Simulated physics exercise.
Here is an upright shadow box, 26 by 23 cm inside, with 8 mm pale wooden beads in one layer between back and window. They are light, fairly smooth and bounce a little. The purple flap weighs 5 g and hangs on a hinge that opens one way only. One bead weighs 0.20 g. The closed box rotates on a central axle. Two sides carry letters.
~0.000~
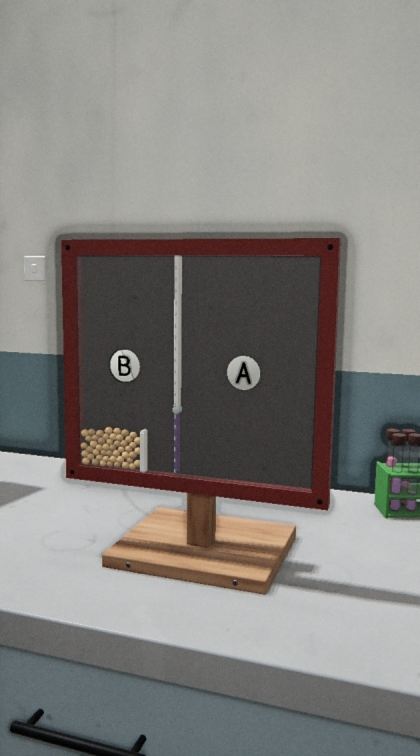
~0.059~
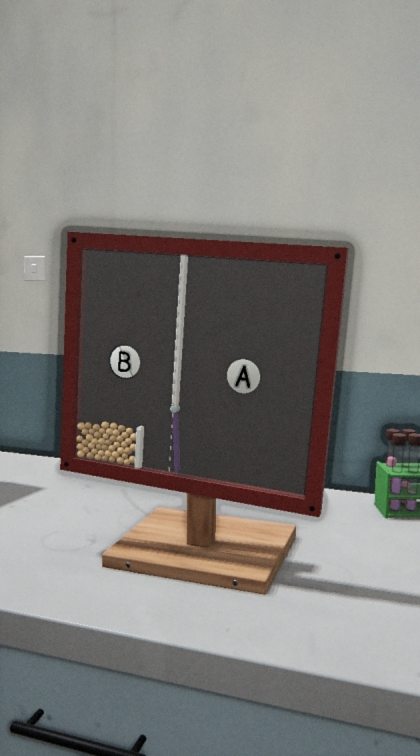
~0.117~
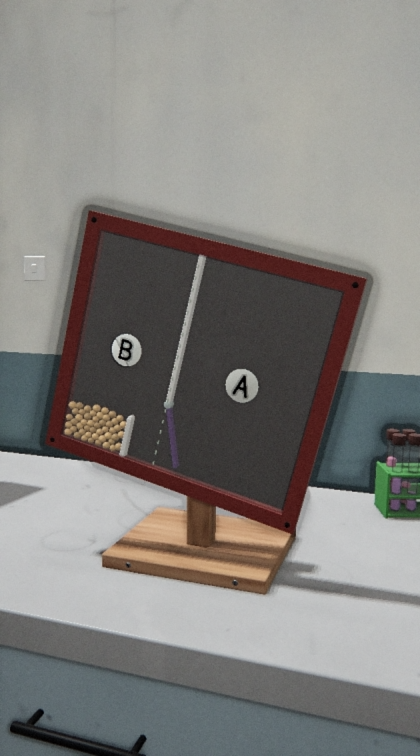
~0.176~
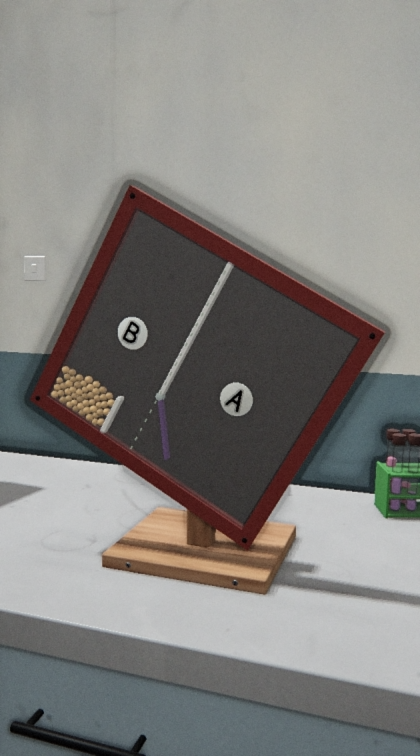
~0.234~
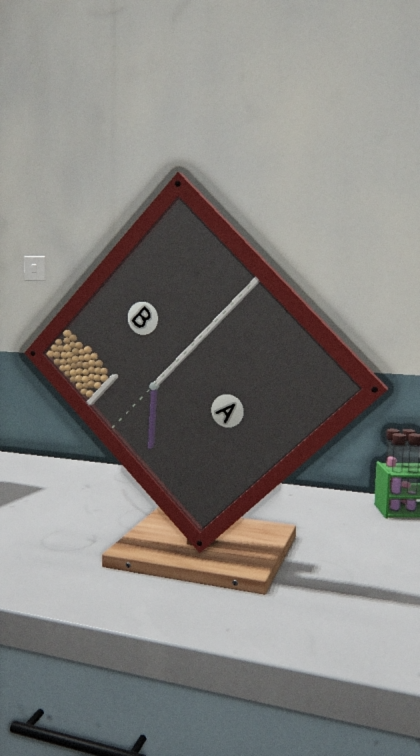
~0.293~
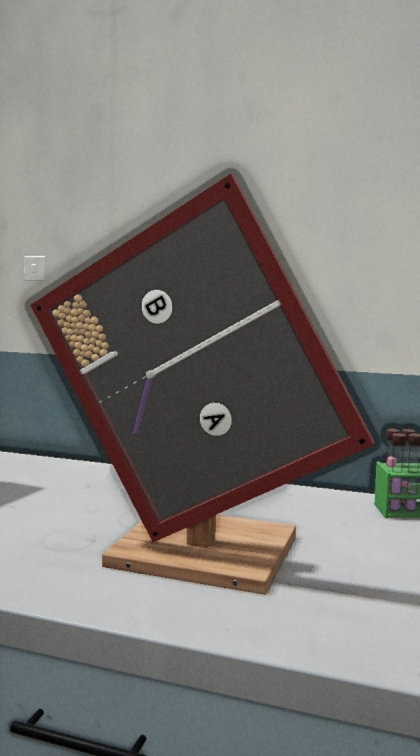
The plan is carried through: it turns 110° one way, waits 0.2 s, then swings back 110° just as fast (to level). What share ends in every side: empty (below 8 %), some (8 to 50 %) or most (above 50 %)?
A some, B most.
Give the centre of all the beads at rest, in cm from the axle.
About 5 cm left and 11 cm below.
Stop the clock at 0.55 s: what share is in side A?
Some 0 per cent.
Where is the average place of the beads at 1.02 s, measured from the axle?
Some 2 cm right and 5 cm above.
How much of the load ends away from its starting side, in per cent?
About 25 per cent.
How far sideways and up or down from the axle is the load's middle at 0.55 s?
Some 3 cm left and 8 cm above.
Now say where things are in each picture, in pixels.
Level; about 50 beads; load centre (111, 449); top bead (117, 431); purple flap (177, 410); A (244, 373), B (125, 366), in the first frame.
Turned 3° clockwise; load centre (107, 443); top bead (105, 425), in the second frame.
Turned 13° clockwise; load centre (95, 426); top bead (73, 405); wall ends (170, 400), (131, 418), in the third frame.
Turned 29° clockwise; load centre (83, 396); top bead (66, 370); purple flap (161, 396) tilted 7°, in the fourth frame.
Turned 44° clockwise; load centre (78, 364); top bead (67, 334), in the fifth frame.
Turned 60° clockwise; load centre (81, 331); top bead (78, 298); purple flap (151, 374) tilted 15°; A (216, 419), B (157, 307), in the sixth frame.
After 0.55 s, it stands 110° clockwise; the beads' middle is 3 cm left of and 8 cm above the centre; B 100 %; purple flap open 47°.
After 1.02 s, it stands 56° clockwise; the beads' middle is 2 cm right of and 5 cm above the centre; B 100 %; purple flap open 47°.
After 1.30 s, it stands level; the beads' middle is 5 cm left of and 10 cm below the centre; A 20 %, B 80 %; purple flap open 21°.
All still by 1.9 s, it stands level; A 25 %, B 75 %; purple flap open 25°.
